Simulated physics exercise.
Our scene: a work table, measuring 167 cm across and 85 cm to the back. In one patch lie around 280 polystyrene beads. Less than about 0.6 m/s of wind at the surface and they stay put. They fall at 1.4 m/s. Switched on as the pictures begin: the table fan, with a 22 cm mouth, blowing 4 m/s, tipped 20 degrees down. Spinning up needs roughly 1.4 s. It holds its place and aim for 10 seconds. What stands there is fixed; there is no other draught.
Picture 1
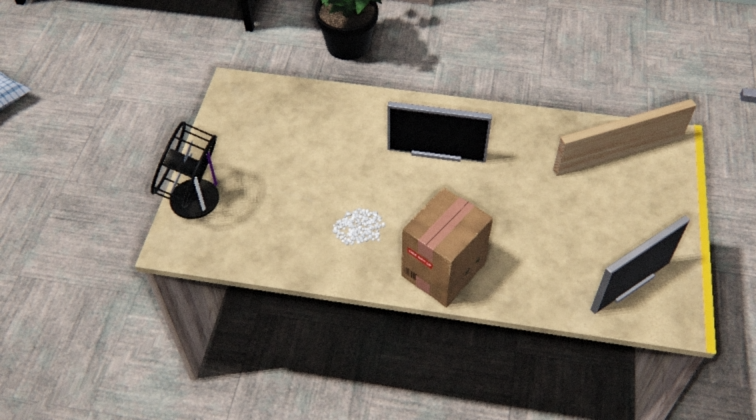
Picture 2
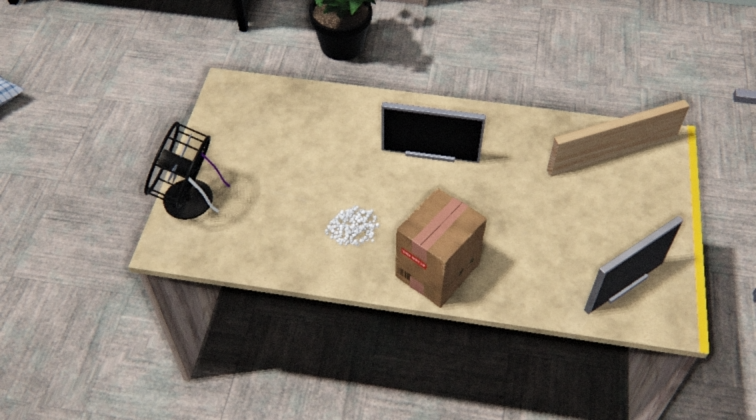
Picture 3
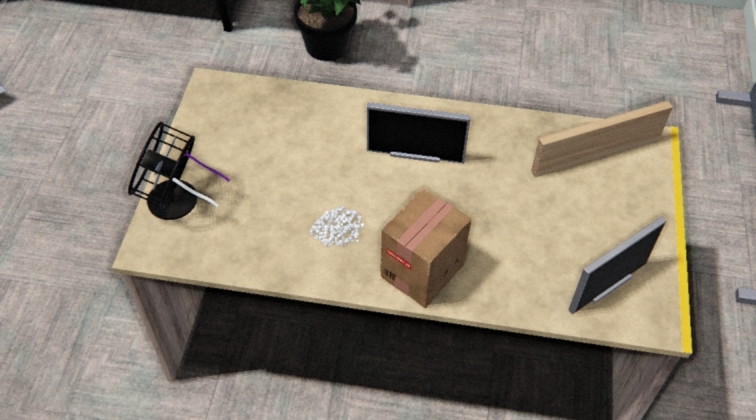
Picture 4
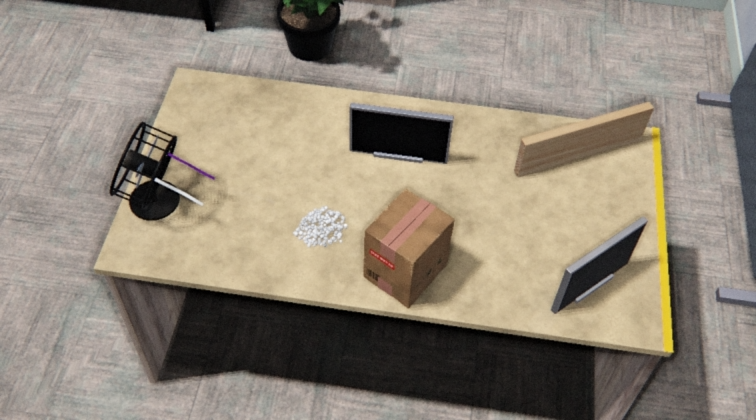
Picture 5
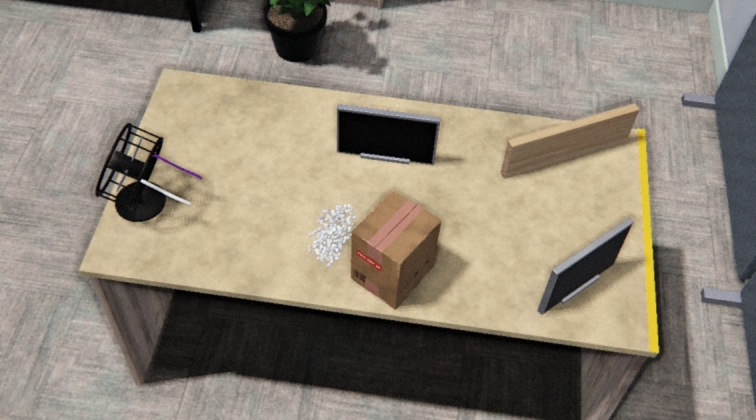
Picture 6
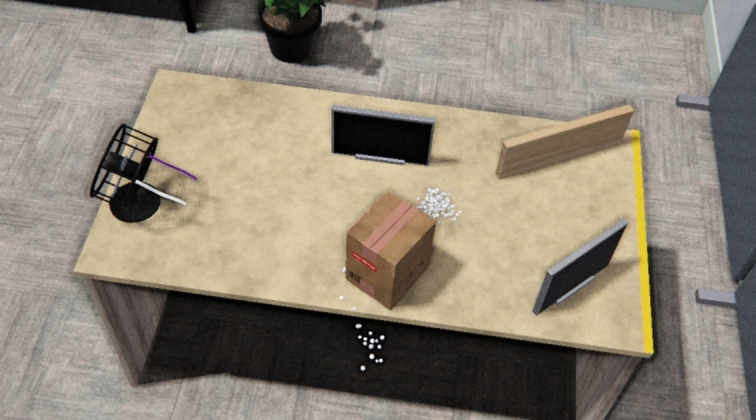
On a work table, white beads lie still before a small black fan, then slide right, splitting around a cardboard box, some dropping off the front edge.
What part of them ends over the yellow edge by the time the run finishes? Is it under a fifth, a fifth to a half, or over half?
Over half.
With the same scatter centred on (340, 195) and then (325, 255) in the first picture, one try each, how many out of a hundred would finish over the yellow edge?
In turn about 30 %, 4 %.
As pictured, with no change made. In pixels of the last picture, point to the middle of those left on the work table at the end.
Centre: Approx. (587, 254) px, last frame.
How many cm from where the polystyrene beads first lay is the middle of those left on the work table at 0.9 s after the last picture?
It comes to near 90 cm.
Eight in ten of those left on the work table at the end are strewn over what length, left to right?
Spread, left to right: Approx. 30 cm.
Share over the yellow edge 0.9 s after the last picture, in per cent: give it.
I'd put it at some 50 %.
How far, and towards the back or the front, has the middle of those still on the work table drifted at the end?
Shifted backward by about 5 cm.
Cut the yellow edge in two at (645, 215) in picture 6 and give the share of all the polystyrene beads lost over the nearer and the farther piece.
I'd put near 20 percent on the nearer stretch and close to 40 percent on the farther one.
Then, 0.9 s after the last picture, 49 % are over the yellow edge; the middle of those still in play is near (611, 248); 66 % have settled or left.
Then, 2.1 s after the last picture, 61 % are over the yellow edge; the middle of those still in play is near (587, 254); 95 % have settled or left.
Then, 4.4 s after the last picture, 62 % are over the yellow edge; the middle of those still in play is near (587, 254); 96 % have settled or left.
Then, 8.9 s after the last picture, at the end, 62 % are over the yellow edge; the middle of those still in play is near (587, 254).
